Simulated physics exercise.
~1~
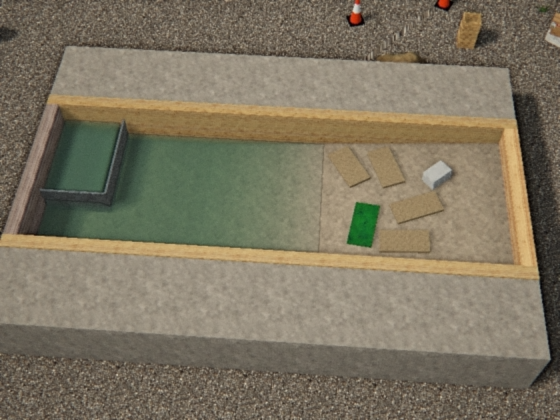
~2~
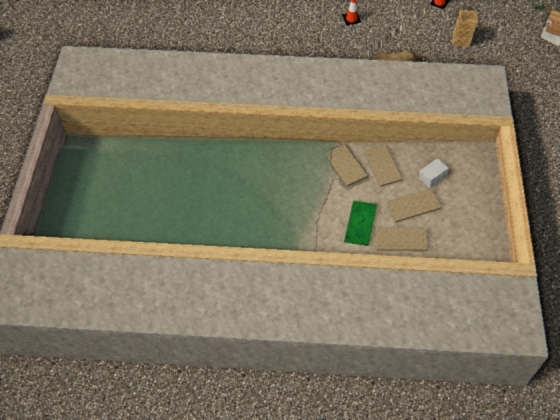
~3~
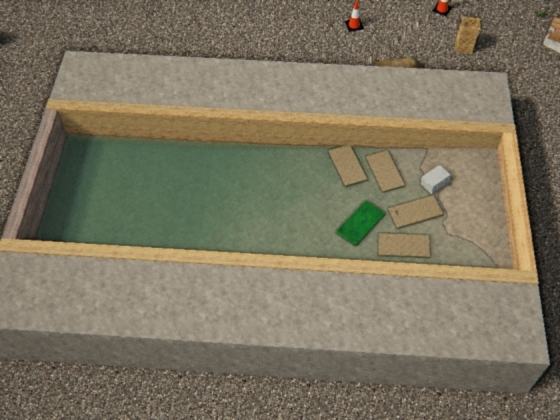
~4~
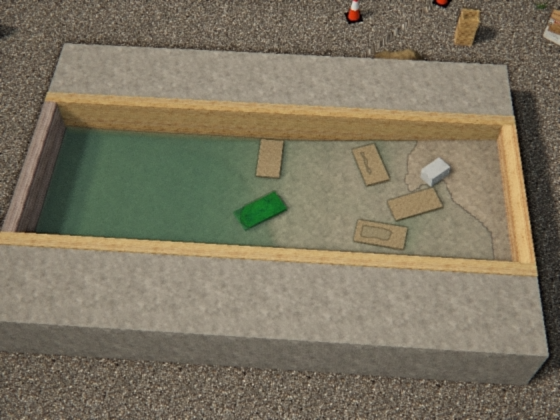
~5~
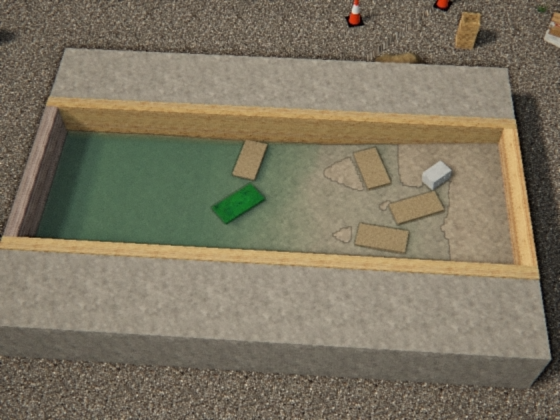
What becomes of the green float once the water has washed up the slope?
It gets carried off to the left as the water draws back, ending well away from where it first lay.
Walled basin where water released from a corner washes up a slope, then draws back, carrying a green float and block left.
